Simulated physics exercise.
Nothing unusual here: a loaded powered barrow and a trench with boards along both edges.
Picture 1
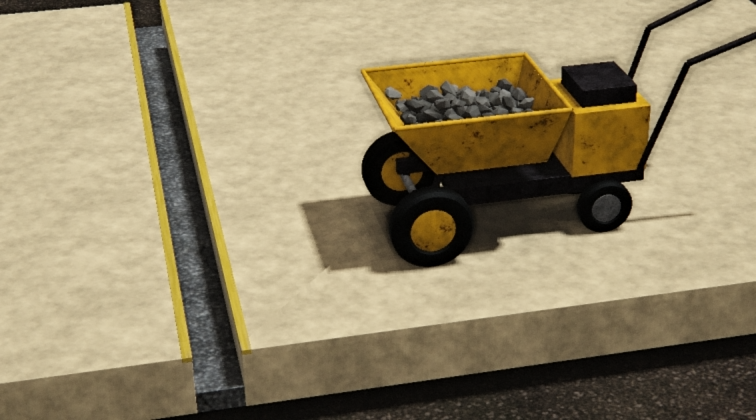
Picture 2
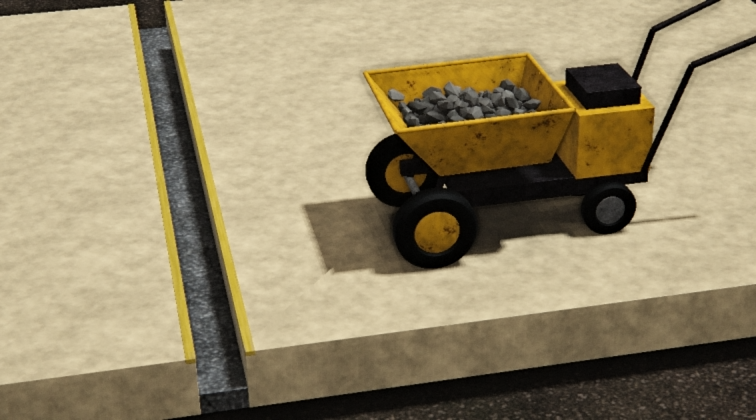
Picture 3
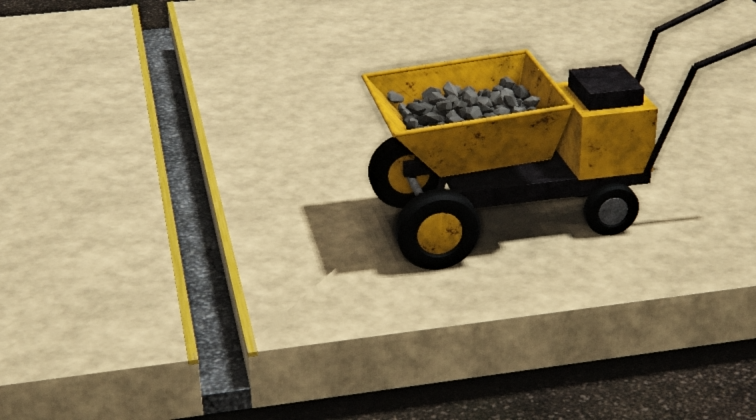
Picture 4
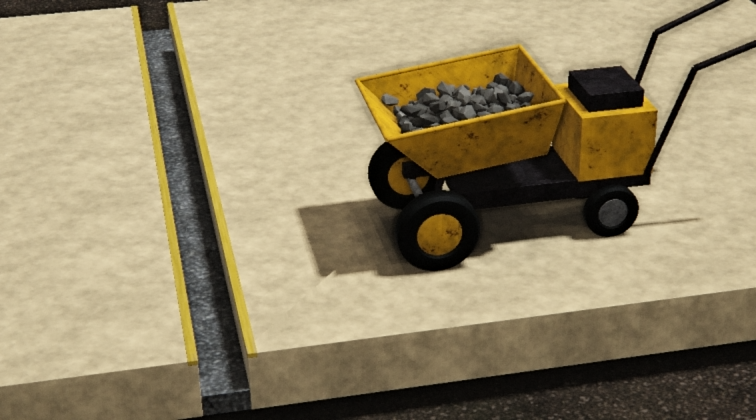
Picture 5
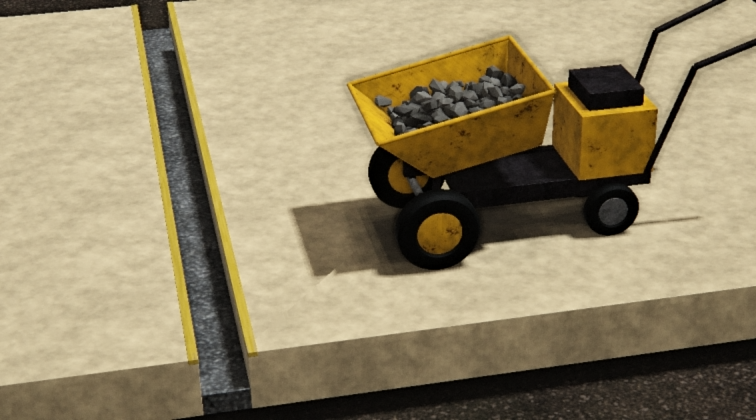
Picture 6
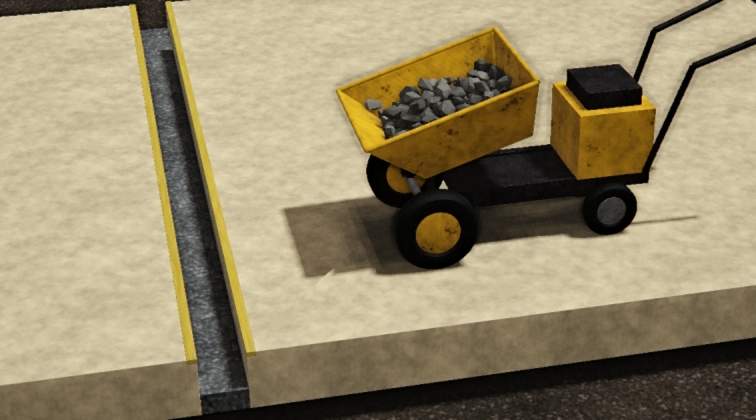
We see a yellow powered barrow loaded with broken grey stones standing to the right of a narrow trench edged with boards; its skip starts out level, then tilts gradually down toward the left, the stones still inside.
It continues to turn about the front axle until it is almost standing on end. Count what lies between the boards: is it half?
More out than in.
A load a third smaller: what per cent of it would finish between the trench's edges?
That works out at around 10 percent.
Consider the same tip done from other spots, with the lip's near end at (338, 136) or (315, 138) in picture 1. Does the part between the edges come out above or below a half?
The first place leaves the greater portion between the edges, the second place the greater portion.
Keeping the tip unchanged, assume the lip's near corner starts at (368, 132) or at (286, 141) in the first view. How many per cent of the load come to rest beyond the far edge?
0 % for the first, 40 % for the second.
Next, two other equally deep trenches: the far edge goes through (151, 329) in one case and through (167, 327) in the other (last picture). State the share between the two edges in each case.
The first try gives 20 percent, then the second gives 20 percent.
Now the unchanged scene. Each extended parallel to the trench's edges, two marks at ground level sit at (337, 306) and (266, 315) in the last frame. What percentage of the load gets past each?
Some 70 and some 30 per cent, respectively.
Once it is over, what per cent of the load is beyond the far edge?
That share comes out near 0 in a hundred.
Just after the last frame, skip tipped steeply; every one in the skip.
A moment on, skip tipped right over; the larger part in the skip; roughly a quarter short of the trench; just a few in or heaped over the trench; just a few falling.
Further on, skip tipped right over; roughly a quarter in the skip; roughly half short of the trench; roughly a quarter in or heaped over the trench.
When it is over, skip tipped right over; roughly a quarter in the skip; roughly half short of the trench; roughly a quarter in or heaped over the trench; not one beyond it.
